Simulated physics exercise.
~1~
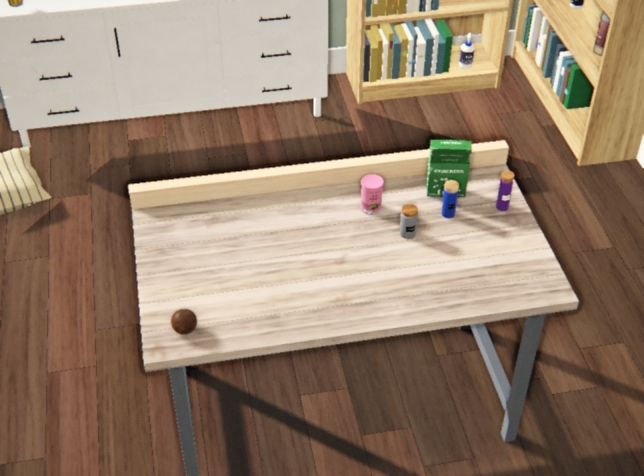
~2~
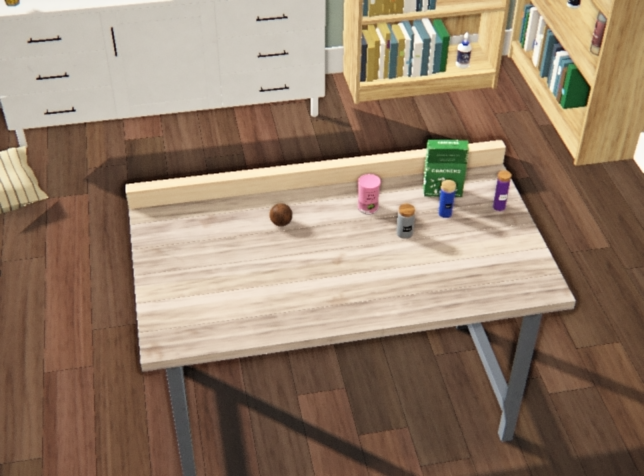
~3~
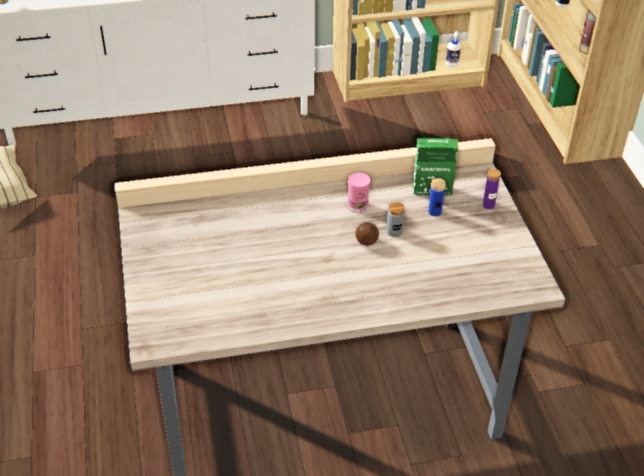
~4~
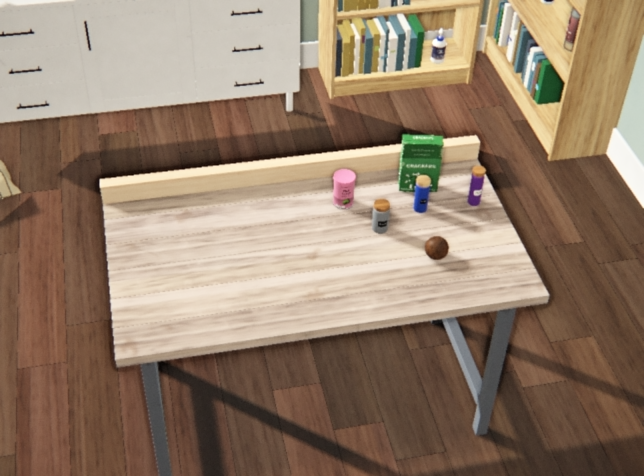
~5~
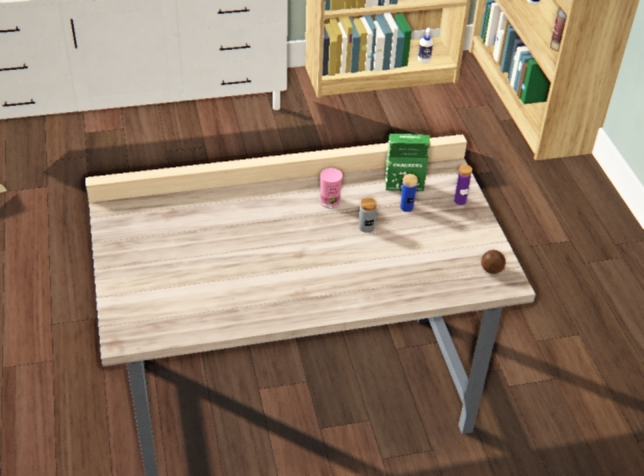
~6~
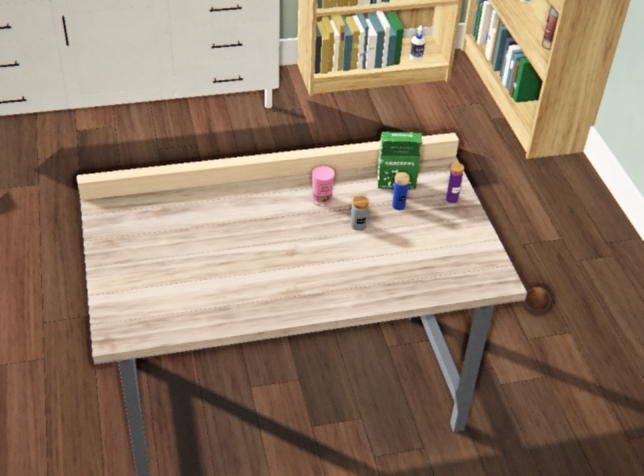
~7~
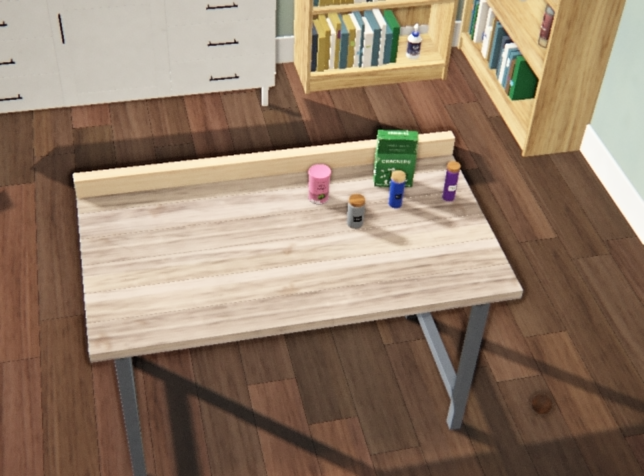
In the video, a brown ball rolls across a wooden table toward the rail at the back, rebounds, and heads right past a pink tin, a green packet and three small shakers before dropping off the right edge toward the floor, while the other items stay in place.
